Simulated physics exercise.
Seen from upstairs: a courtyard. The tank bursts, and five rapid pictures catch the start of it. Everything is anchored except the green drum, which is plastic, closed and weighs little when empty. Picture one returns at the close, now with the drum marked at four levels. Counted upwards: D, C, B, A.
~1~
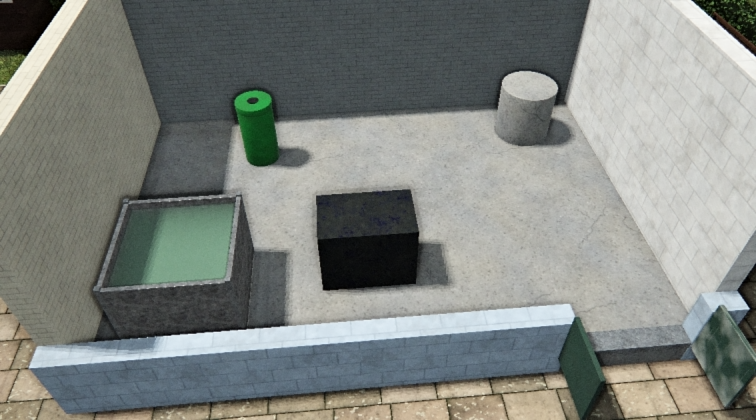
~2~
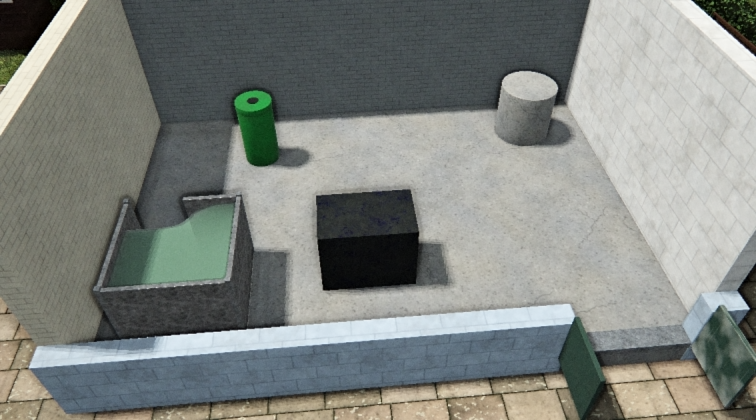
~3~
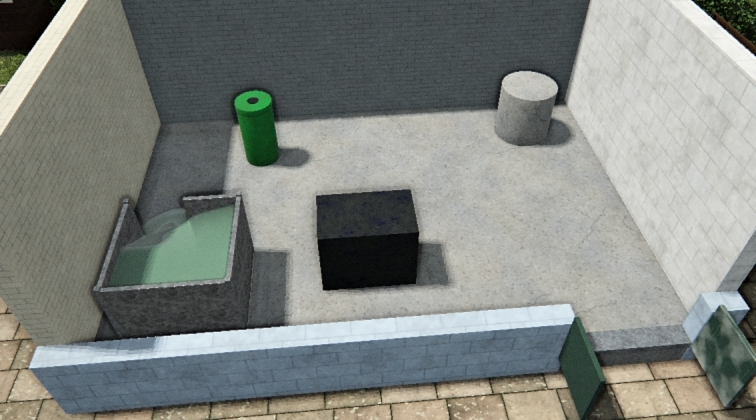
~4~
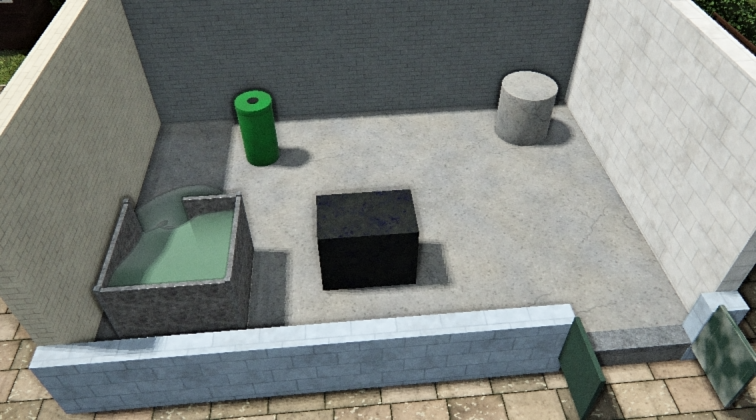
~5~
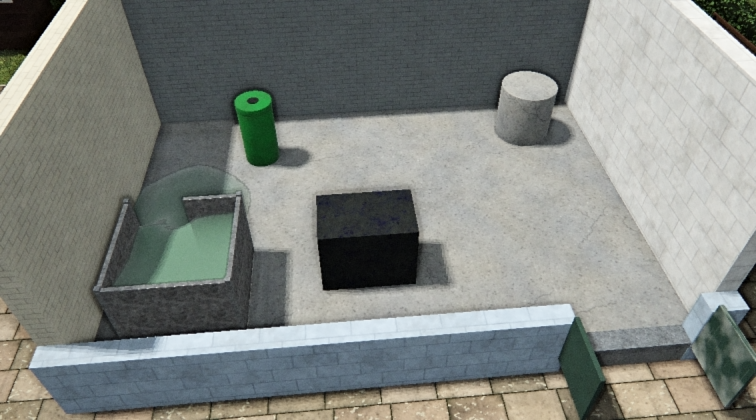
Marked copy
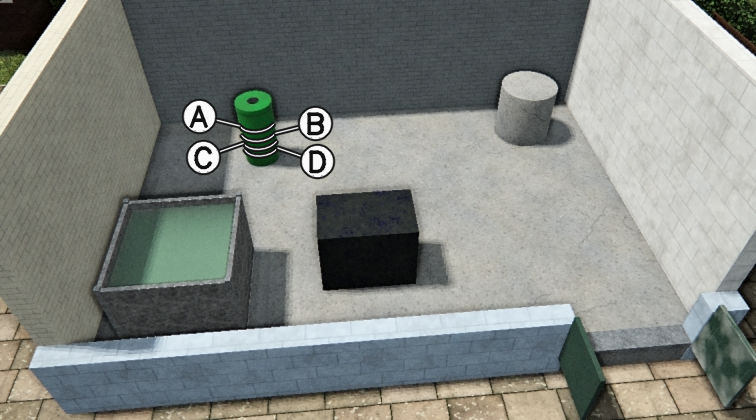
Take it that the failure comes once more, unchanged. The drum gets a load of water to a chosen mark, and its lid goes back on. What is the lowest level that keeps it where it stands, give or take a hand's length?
Use mark D.
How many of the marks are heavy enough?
All of the four.
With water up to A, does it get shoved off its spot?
No, that is safe.
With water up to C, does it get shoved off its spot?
No.
In white, A at (256, 131); B at (257, 141); C at (259, 149); D at (260, 156); from the bottom up D, C, B, A.
If A is chosen, it does not move.
If B is chosen, it does not move.
If C is chosen, it does not move.
If D is chosen, it shifts by a finger or two and stays.
